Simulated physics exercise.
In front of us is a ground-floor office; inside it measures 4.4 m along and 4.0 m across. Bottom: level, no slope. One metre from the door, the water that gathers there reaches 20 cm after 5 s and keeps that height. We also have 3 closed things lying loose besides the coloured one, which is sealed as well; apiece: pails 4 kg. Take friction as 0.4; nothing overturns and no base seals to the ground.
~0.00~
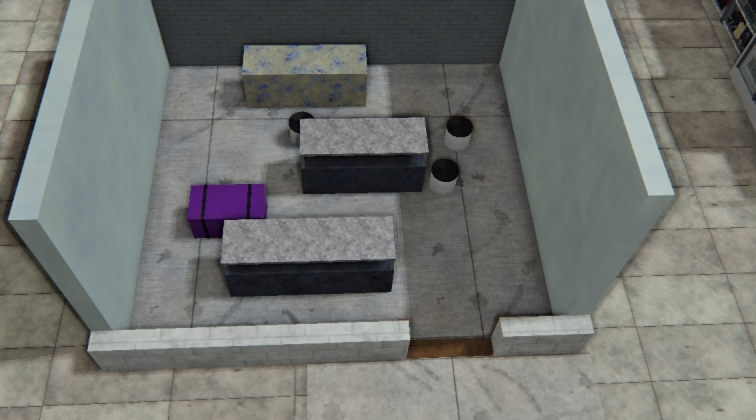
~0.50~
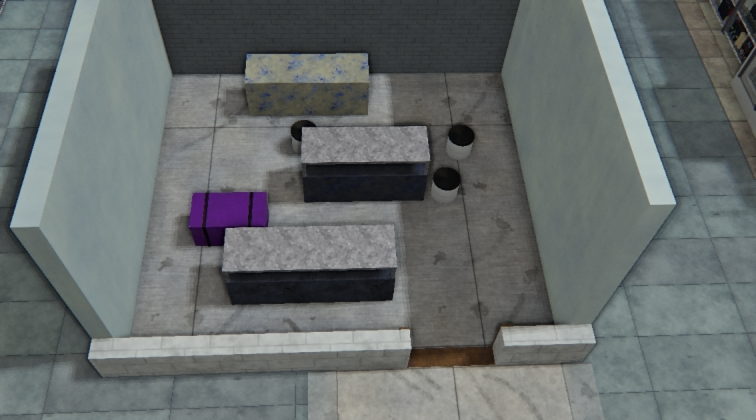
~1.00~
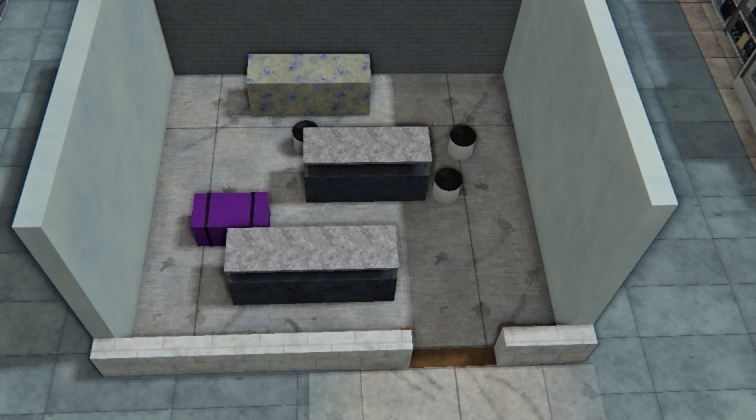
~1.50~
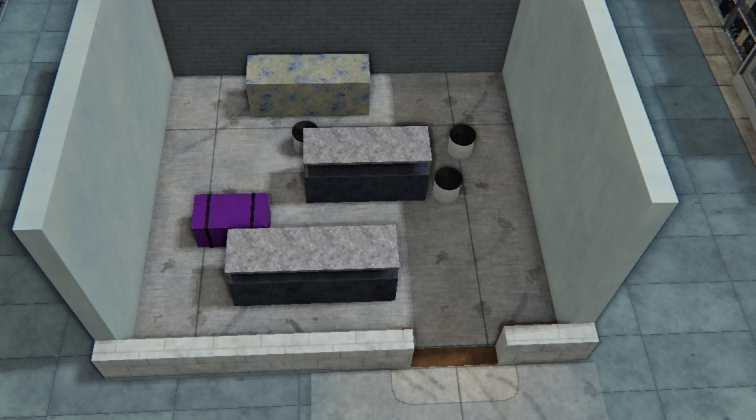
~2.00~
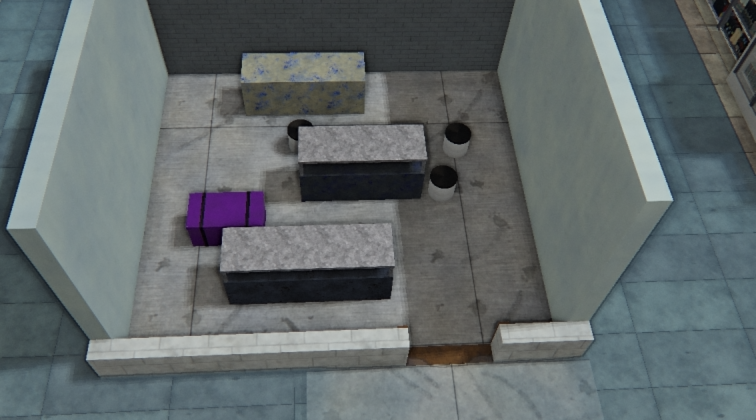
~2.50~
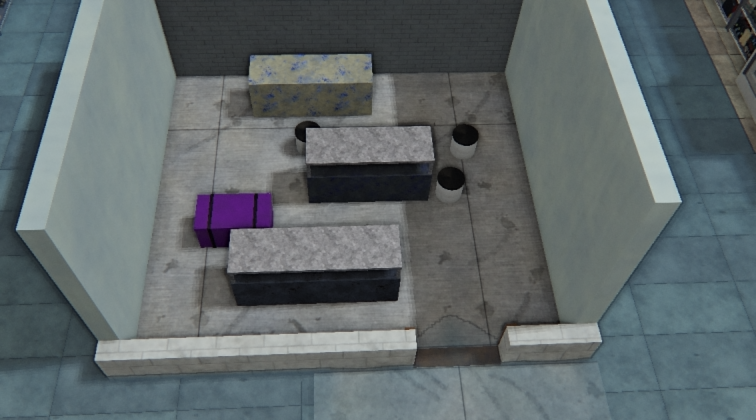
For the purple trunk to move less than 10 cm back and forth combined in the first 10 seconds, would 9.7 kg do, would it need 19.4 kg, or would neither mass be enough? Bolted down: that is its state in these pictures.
It needs 19.4 kg.
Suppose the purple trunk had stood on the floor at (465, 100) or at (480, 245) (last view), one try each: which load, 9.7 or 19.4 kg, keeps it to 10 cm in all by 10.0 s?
Going in order: Neither weight works, neither weight works.
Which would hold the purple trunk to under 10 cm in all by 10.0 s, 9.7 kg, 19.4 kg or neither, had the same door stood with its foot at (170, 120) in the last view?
Under that setup, neither option succeeds.
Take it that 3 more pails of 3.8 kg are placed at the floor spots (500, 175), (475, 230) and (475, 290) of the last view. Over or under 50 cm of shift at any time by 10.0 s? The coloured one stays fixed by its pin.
Listed in order, they go over the bar, over the bar, over the bar.
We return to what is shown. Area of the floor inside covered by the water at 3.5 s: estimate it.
Somewhere about 1.5 m2, give or take.
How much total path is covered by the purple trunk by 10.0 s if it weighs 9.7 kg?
Path length near 60 cm.
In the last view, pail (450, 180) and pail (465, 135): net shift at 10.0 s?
100 cm, 100 cm.
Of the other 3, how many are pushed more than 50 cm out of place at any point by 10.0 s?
I make it 2.
After 3.5 s the purple trunk would be 0 cm from its start with 9.7 kg and 0 cm from its start with 19.4 kg; 0 cm of water round it then.
After 4.5 s the purple trunk would be 0 cm from its start with 9.7 kg and 0 cm from its start with 19.4 kg; 0 cm of water round it then.
After 7.0 s the purple trunk would be 0 cm from its start with 9.7 kg and 0 cm from its start with 19.4 kg; 3 cm of water round it then.
After 10.0 s the purple trunk would be 58 cm from its start with 9.7 kg and 0 cm from its start with 19.4 kg; 4 cm of water round it then.
